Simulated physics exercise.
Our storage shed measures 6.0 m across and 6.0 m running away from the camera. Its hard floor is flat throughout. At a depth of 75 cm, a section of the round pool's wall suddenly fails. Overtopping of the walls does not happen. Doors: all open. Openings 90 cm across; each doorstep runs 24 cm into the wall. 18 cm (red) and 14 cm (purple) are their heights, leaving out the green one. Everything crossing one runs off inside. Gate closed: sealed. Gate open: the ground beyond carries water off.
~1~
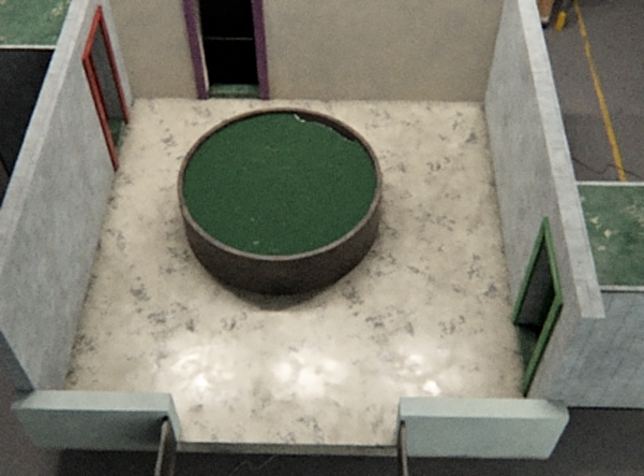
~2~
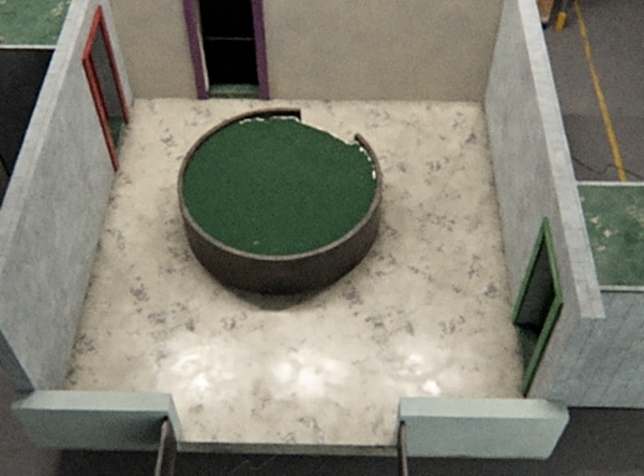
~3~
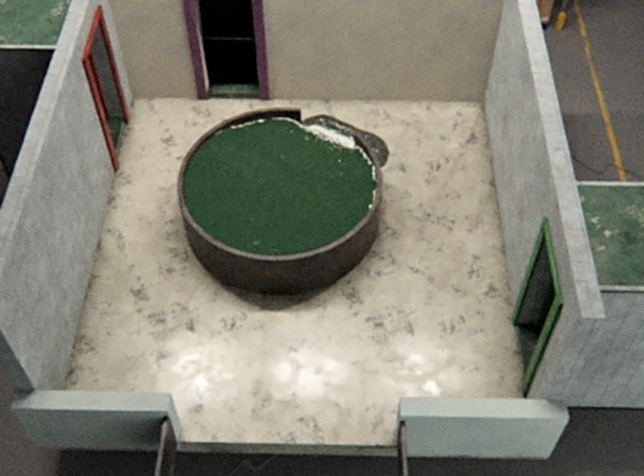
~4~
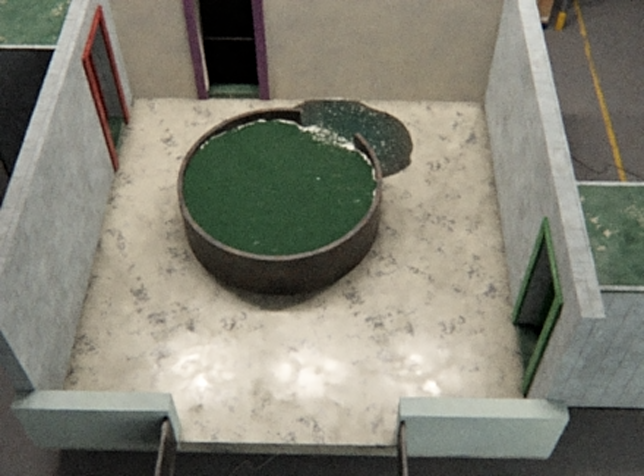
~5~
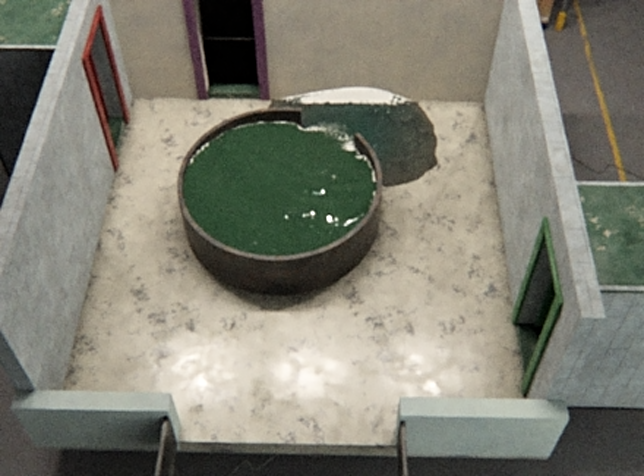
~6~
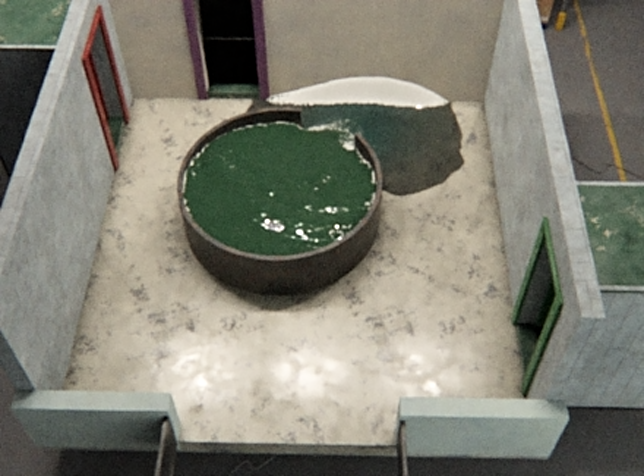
In a walled shed, a round pool's far side opens and water spreads across the floor behind.
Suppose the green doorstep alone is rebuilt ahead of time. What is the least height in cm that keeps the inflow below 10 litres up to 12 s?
About 15 cm.
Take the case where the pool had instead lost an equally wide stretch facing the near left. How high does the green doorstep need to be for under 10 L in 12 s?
Close to 14.0 cm at the least.
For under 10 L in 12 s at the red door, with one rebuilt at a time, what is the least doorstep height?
Red would need about 14.0 cm on its own.
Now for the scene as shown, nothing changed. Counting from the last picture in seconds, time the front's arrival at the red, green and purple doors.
Red door 1.6 seconds, green door 2.0 seconds, purple door 0.2 seconds.
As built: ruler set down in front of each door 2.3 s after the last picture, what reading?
Door depths (cm): Red = 18, green = 5, purple = 7.
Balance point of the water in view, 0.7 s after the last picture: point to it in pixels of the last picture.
About (309, 190).
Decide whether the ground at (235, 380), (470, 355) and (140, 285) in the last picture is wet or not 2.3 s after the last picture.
Okay, in order that's stayed dry, got wet and finally stayed dry.
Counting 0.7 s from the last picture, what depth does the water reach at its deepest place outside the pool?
Close to 60 centimetres.
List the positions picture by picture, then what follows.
In the first picture, the round pool at (280, 182) is whole and still, 75 cm deep; the green door at (535, 314) is dry.
In the second picture, the gap is on the far side, the front 0.3 m out at a hidden place; the back of the round pool holds 75 cm.
In the third picture, water pours out on the far side and has run 0.8 m, to a hidden place; about 10 cm deep outside, 75 cm at the back.
In the fourth picture, the gap is on the far side, the front 1.3 m out at (351, 102); the back of the round pool holds 75 cm.
In the fifth picture, the gap is on the far side, the front 1.8 m out at (411, 103); the back of the round pool holds 75 cm.
In the sixth picture, water pours out on the far side and has run 2.3 m, to (446, 103); about 6 cm deep outside, 75 cm at the back; the green door at (535, 314), 4.4 m from the gap, is still 3.3 m from the nearest water.
Then, 0.7 s after the last picture water covers 20 % of the floor, deepest (60 cm) near (482, 103); it has not reached the green door.
Then, 2.3 s after the last picture water covers 60 % of the floor, deepest (45 cm) near (461, 103); 5 cm at the green door, 0 litres in over its 7 cm doorstep.
Then, 11.3 s after the last picture water covers 100 % of the floor, deepest (13 cm) near (484, 429); 12 cm at the green door, 104 litres in over its 7 cm doorstep.
At the green door as built, the water peaked near 14 cm, 9.3 s after the last picture.
Run again over the same 12 s with other heights there, 18 litres in over 13.5 cm, 2 litres over 18 cm. The limit of 10 litres is kept from about 15 cm up.
